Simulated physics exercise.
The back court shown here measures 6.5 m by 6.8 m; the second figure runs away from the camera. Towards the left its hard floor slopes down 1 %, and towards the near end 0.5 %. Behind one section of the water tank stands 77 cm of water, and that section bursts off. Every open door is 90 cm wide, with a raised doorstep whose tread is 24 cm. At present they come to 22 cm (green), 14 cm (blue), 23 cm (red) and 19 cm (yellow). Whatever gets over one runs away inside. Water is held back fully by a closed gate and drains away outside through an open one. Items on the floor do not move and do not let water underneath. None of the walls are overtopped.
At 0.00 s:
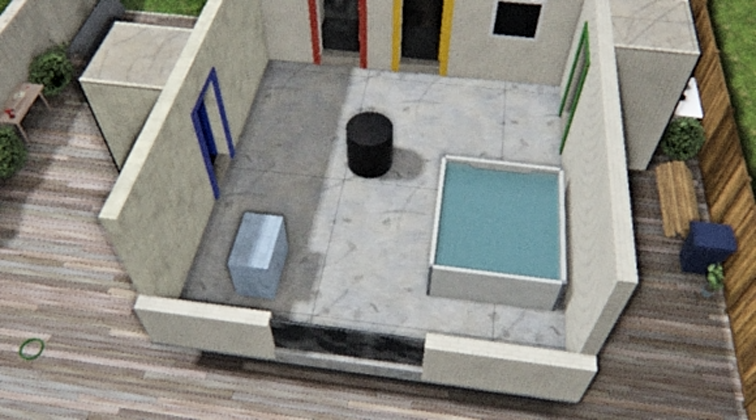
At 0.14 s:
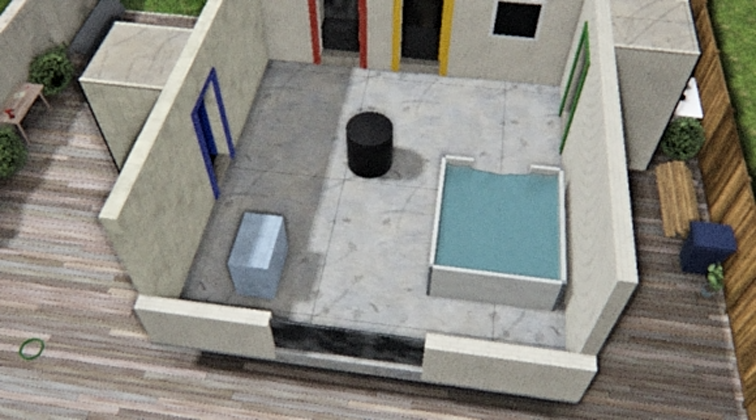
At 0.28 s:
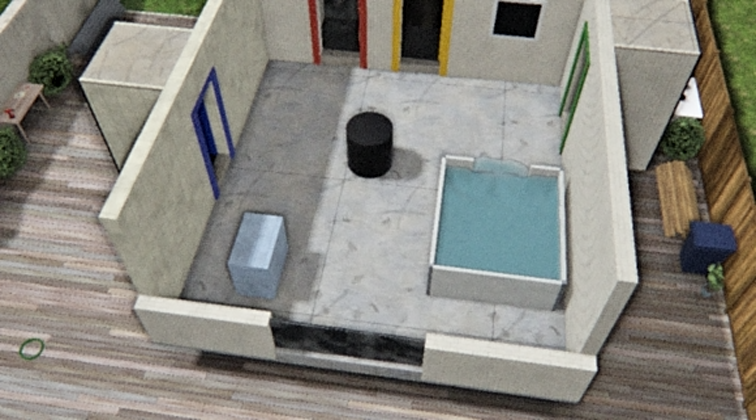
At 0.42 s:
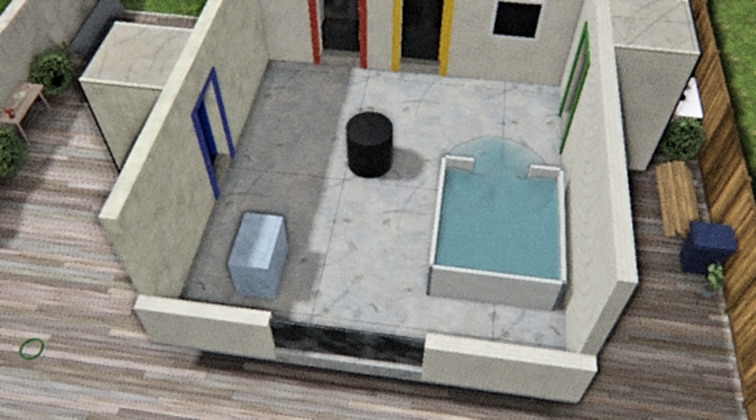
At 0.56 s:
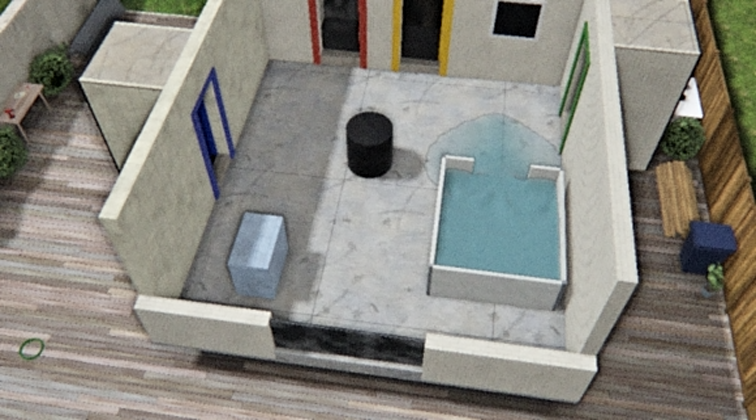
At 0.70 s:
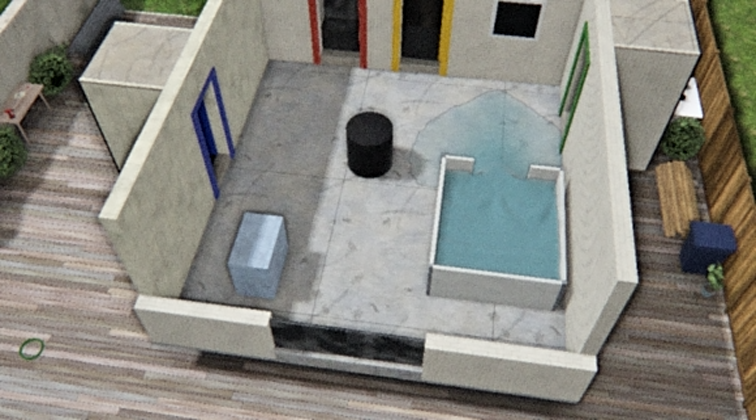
In a walled court, water pours from the tank's far side and spreads to the green door.
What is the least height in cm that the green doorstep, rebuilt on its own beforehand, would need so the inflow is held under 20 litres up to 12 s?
Around 18 cm would be enough.
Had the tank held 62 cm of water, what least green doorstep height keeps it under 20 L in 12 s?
Something near 14.0 cm should do.
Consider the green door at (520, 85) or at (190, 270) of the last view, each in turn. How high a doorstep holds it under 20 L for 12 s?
Roughly 32 cm for the first and 14.5 cm for the second.
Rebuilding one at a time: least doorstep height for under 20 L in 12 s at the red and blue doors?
About 8.5 cm at red and about 8.5 cm at blue.
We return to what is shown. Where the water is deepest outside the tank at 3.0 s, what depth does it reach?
Roughly 32 cm.
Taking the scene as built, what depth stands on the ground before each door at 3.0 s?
Depths in cm: Green 23, blue 0, red 10, yellow 21.
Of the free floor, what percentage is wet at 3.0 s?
Near 35 per cent of the open floor.
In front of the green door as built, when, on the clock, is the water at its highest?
It peaks at about 3.2 s.
After 1.4 s water covers 25 % of the floor, deepest (48 cm) near (552, 89); 22 cm at the green door, 0 litres in over its 22 cm doorstep.
After 3.0 s water covers 35 % of the floor, deepest (32 cm) near (535, 87); 23 cm at the green door, 1 litre in over its 22 cm doorstep.
After 12.0 s water covers 95 % of the floor, deepest (20 cm) near (566, 377); 5 cm at the green door, 4 litres in over its 22 cm doorstep.
At the green door as built, the water arrived by 0.7 s and peaked near 23 cm at 3.2 s.
With a doorstep of 15.5 cm, 51 litres would have come in within the 12 s; with 21 cm, 5 litres. So under 20 litres takes about 18 cm.
